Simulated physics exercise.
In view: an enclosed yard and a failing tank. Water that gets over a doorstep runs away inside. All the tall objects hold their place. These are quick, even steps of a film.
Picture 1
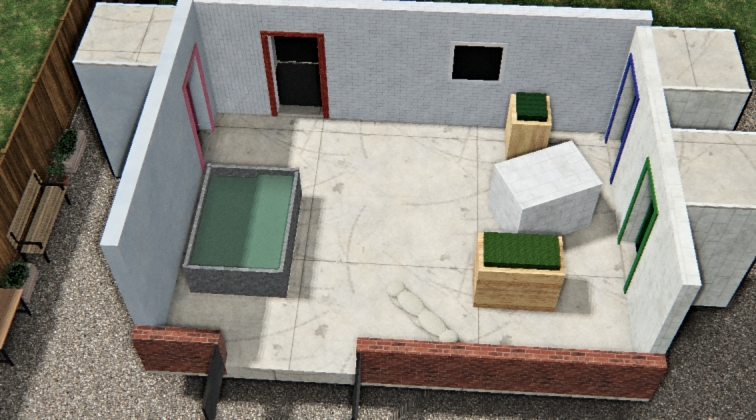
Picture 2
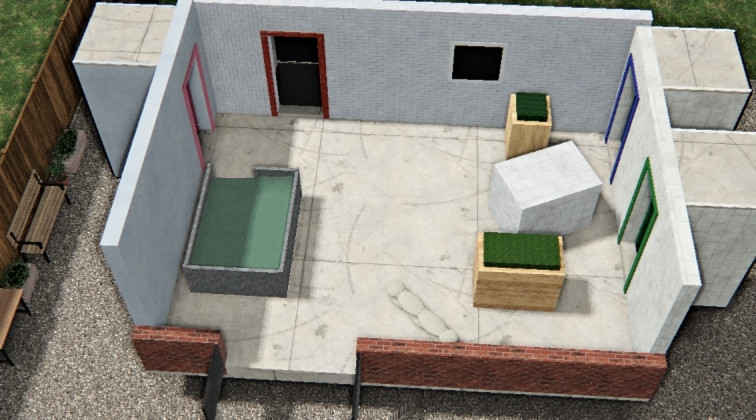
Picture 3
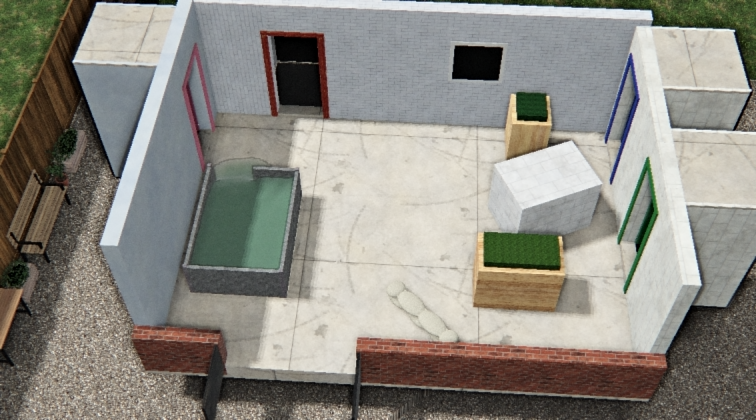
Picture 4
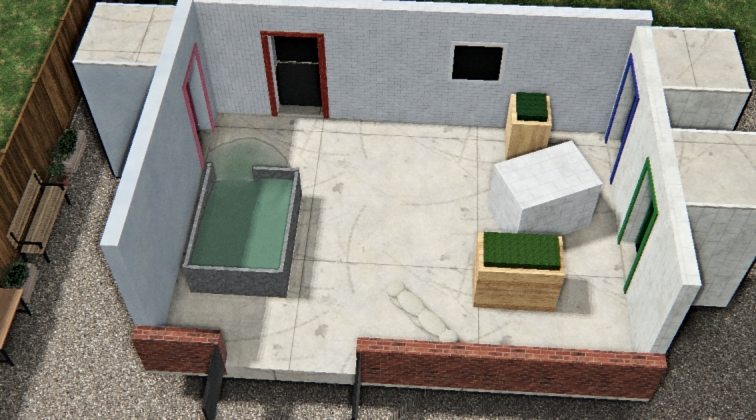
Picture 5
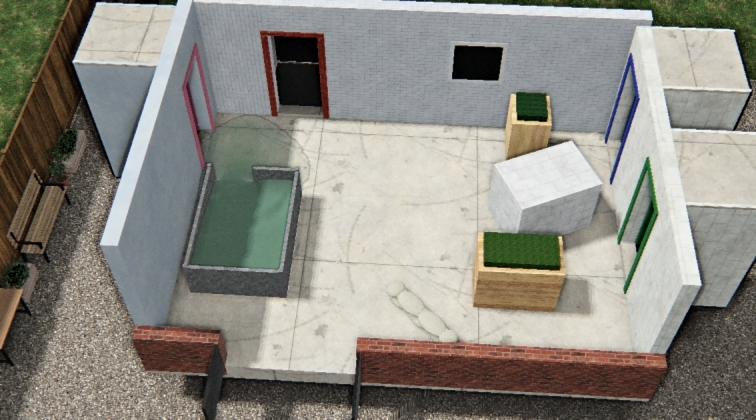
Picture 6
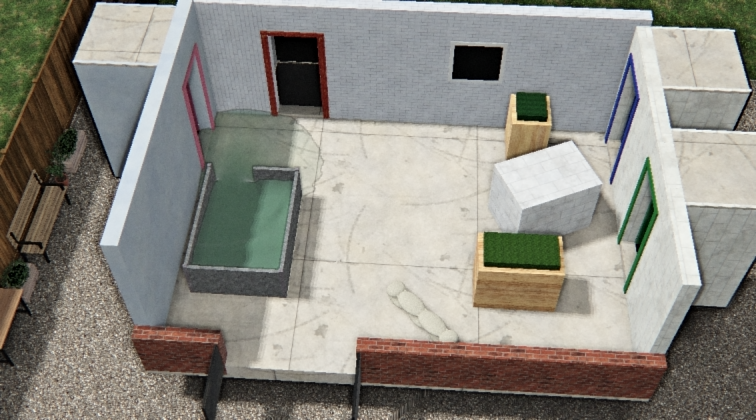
The clip opens on a walled yard with planters, a pale block and a grey tank of still green water at left. A gap appears in the tank's far side, and water pours out, spreading in a thin, rounded sheet that widens across the floor towards the back wall.
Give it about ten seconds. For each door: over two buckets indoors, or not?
In the end: The green door admits no more than that; the pink door lets in a lot; the blue door admits no more than that; the red door lets in a lot.
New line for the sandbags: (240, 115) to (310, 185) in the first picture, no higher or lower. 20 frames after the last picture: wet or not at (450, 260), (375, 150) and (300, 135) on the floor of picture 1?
One after the other: No water, wet, flooded.
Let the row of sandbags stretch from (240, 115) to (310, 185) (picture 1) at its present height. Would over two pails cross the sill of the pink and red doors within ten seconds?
The pink door lets more in; the red door is under.
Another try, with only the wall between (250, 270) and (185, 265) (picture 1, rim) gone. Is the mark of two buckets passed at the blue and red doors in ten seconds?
The blue door lets less in; the red door is under.
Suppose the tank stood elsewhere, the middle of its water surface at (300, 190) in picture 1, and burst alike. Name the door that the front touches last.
It is the green door.
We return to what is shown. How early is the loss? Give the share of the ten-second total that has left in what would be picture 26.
Close to 60 %.
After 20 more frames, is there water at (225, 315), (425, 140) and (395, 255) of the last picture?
In that order: Clear, covered, dry.
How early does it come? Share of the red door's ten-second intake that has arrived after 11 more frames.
Some 35 per cent.
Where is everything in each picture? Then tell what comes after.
Still water in the tank at (244, 219), in the first picture.
Water pours out on the tank's far side and has run to a hidden place, in the second picture.
Water pours out on the tank's far side and has run to (257, 162), in the third picture.
The front is at (258, 142), out from the gap on the tank's far side, in the fourth picture.
Water pours out on the tank's far side and has run to (244, 119), in the fifth picture.
The front is at (218, 113), out from the gap on the tank's far side, in the sixth picture.
A moment on, water covers 15 % of the floor; the green door not reached, the pink door over two buckets in, the blue door not reached, the red door over two buckets in.
Next, water covers 15 % of the floor; the green door not reached, the pink door over two buckets in, the blue door not reached, the red door over two buckets in.
Then, water covers 35 % of the floor; the green door not reached, the pink door far over two buckets in, the blue door not reached, the red door far over two buckets in.
Later, water covers 50 % of the floor; the green door not reached, the pink door far over two buckets in, the blue door wet at the sill, nothing in, the red door far over two buckets in.
In the end, water covers 70 % of the floor; the green door wet at the sill, nothing in, the pink door far over two buckets in, the blue door wet at the sill, nothing in, the red door far over two buckets in.
